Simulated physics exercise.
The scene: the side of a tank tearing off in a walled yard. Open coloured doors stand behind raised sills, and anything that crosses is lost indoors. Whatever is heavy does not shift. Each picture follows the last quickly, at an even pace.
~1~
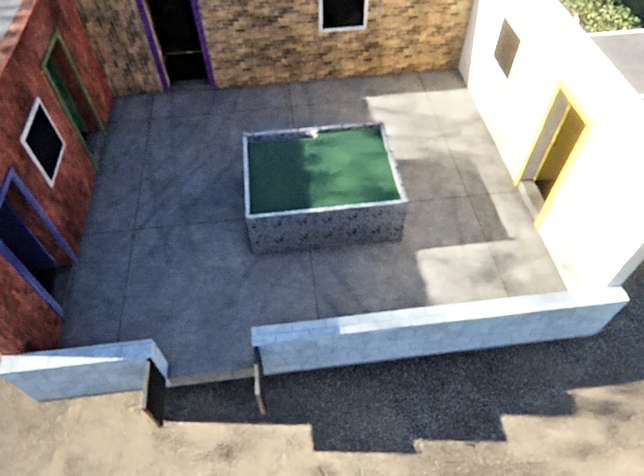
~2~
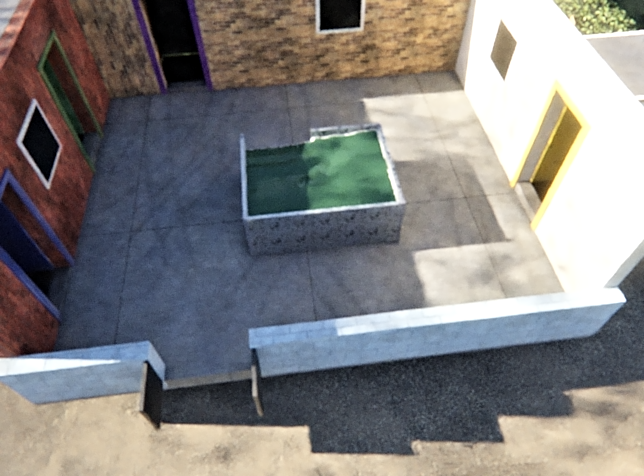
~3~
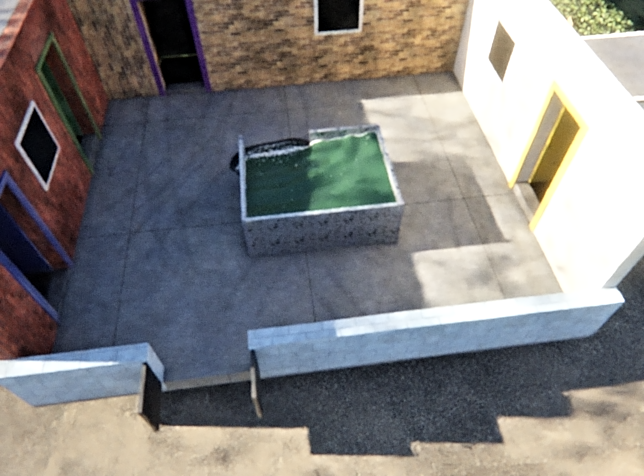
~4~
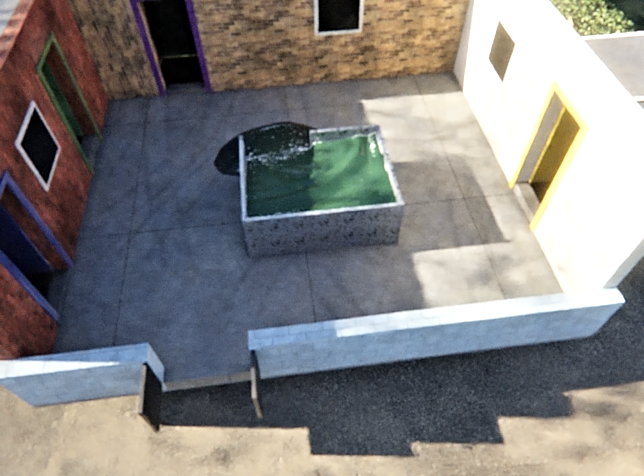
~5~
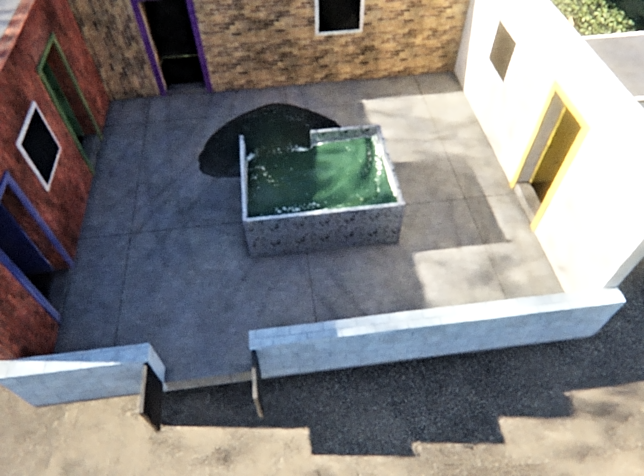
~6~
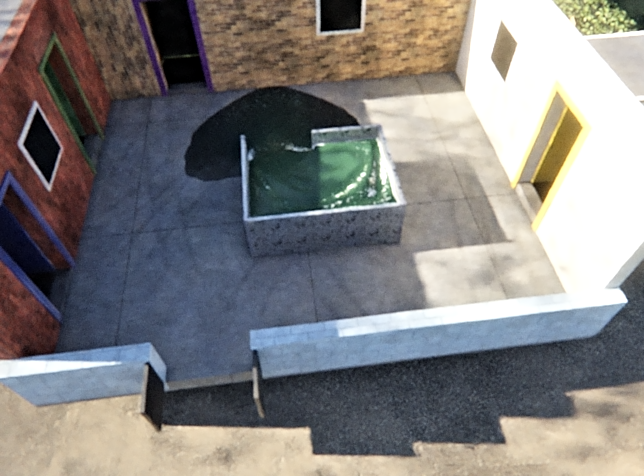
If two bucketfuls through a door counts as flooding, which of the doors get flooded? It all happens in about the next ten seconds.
The purple door gets flooded; the yellow door does not get flooded; the green door does not get flooded; the blue door does not get flooded.
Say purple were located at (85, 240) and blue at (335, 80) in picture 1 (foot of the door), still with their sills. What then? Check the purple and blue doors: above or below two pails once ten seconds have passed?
Looking at it, the purple door fails to reach the limit, and the blue door tops the limit.
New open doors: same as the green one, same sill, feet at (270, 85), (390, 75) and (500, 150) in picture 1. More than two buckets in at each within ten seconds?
Each in turn, the new doors: Breaks the limit, remains within bounds, remains within bounds.
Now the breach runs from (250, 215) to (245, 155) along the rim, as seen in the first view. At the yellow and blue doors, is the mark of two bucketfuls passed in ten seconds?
Yellow stays within the limit, blue exceeds the limit.
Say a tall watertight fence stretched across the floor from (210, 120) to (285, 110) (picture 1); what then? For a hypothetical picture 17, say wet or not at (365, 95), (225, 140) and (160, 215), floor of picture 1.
Log, spots one to three: Swamped; swamped; spared.
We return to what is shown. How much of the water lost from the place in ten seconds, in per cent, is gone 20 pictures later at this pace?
My guess would be around 25 percent.
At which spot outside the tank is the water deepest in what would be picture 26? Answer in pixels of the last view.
Look near (110, 109).
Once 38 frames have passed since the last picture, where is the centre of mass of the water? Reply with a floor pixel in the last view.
I'd mark it close to (285, 170).
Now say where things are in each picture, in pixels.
In the first picture, the tank at (320, 169) is whole and still.
In the second picture, the front is at a hidden place, out from the gap on the tank's far side.
In the third picture, the front is at a hidden place, out from the gap on the tank's far side.
In the fourth picture, water pours out on the tank's far side and has run to (293, 125).
In the fifth picture, the front is at (283, 106), out from the gap on the tank's far side.
In the sixth picture, the front is at (264, 89), out from the gap on the tank's far side.
A moment on, water covers 25 % of the floor; the purple door under two buckets in, the yellow door not reached, the green door not reached, the blue door not reached.
Next, water covers 30 % of the floor; the purple door over two buckets in, the yellow door not reached, the green door wet at the sill, nothing in, the blue door not reached.
Then, water covers 45 % of the floor; the purple door far over two buckets in, the yellow door not reached, the green door wet at the sill, nothing in, the blue door not reached.
Later, water covers 85 % of the floor; the purple door far over two buckets in, the yellow door wet at the sill, nothing in, the green door wet at the sill, nothing in, the blue door wet at the sill, nothing in.
In the end, water covers 95 % of the floor; the purple door far over two buckets in, the yellow door wet at the sill, nothing in, the green door wet at the sill, nothing in, the blue door wet at the sill, nothing in.
